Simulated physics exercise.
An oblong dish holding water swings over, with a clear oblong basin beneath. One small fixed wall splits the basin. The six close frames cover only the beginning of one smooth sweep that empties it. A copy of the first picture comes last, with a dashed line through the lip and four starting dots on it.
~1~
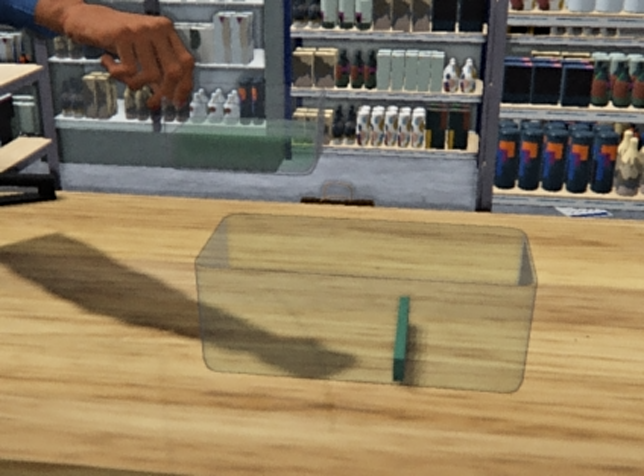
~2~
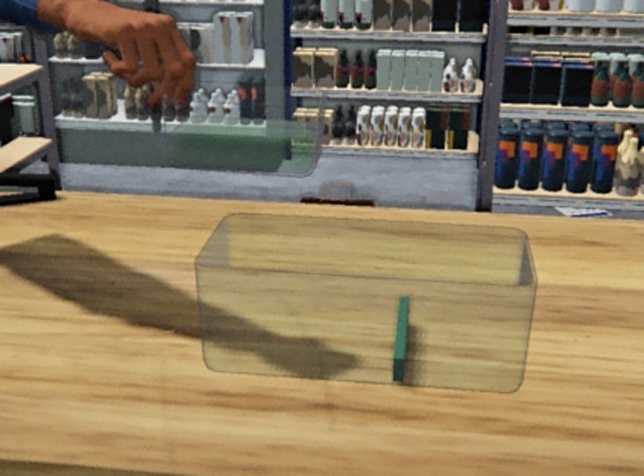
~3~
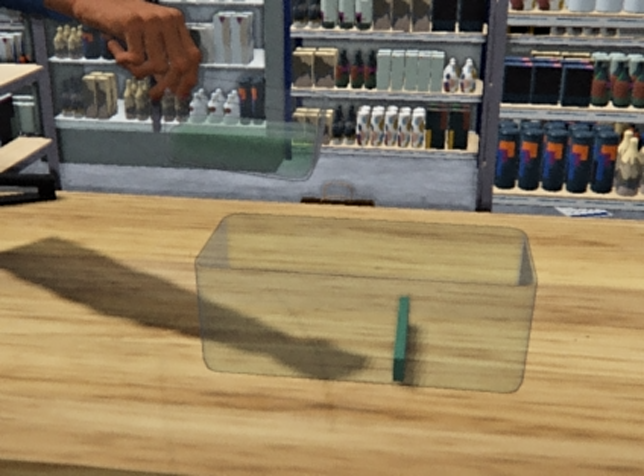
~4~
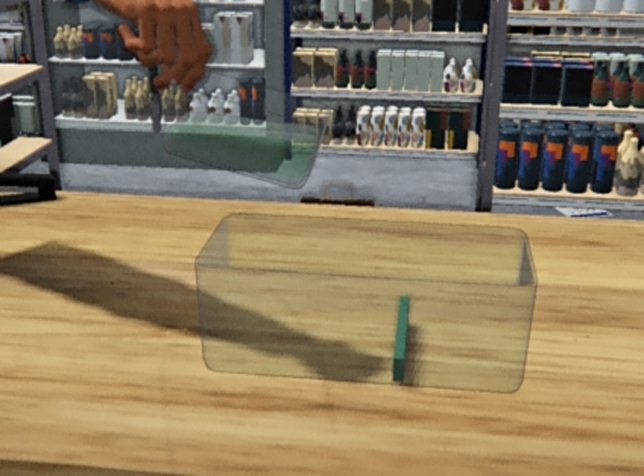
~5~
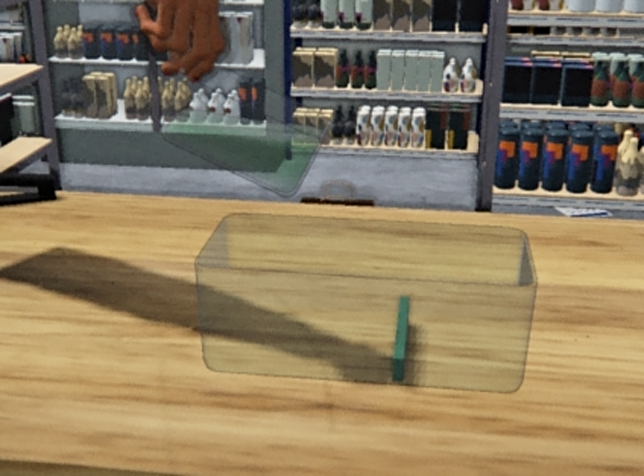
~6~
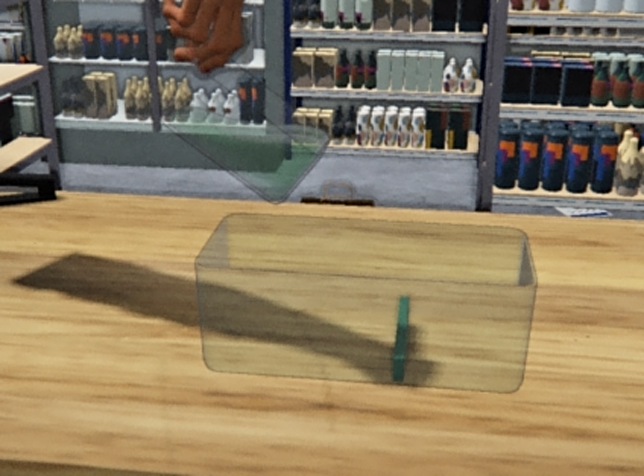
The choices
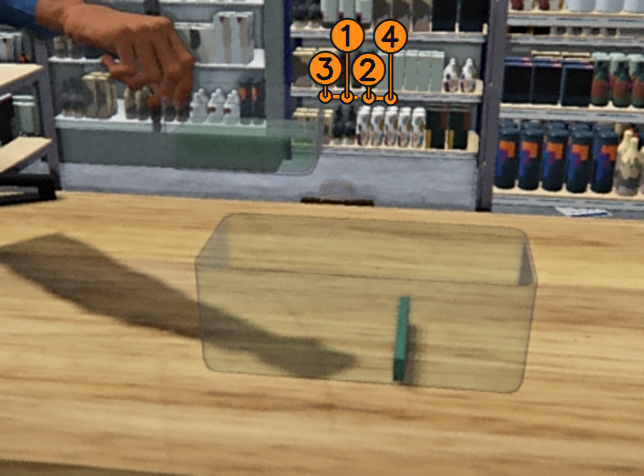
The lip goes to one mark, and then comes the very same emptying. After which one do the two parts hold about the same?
Go for 2.
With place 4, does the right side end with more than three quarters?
No.
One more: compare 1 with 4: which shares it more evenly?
4 it is.
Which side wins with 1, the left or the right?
The left side.
In orange, 1 at (347, 97); 2 at (368, 97); 3 at (325, 96); 4 at (390, 98).
Choosing 1, about 76 % ends left of the wall and 23 % right of it.
Choosing 2, about 50 % ends left of the wall and 49 % right of it.
Choosing 3, about 90 % ends left of the wall and 8 % right of it.
Choosing 4, about 39 % ends left of the wall and 60 % right of it.
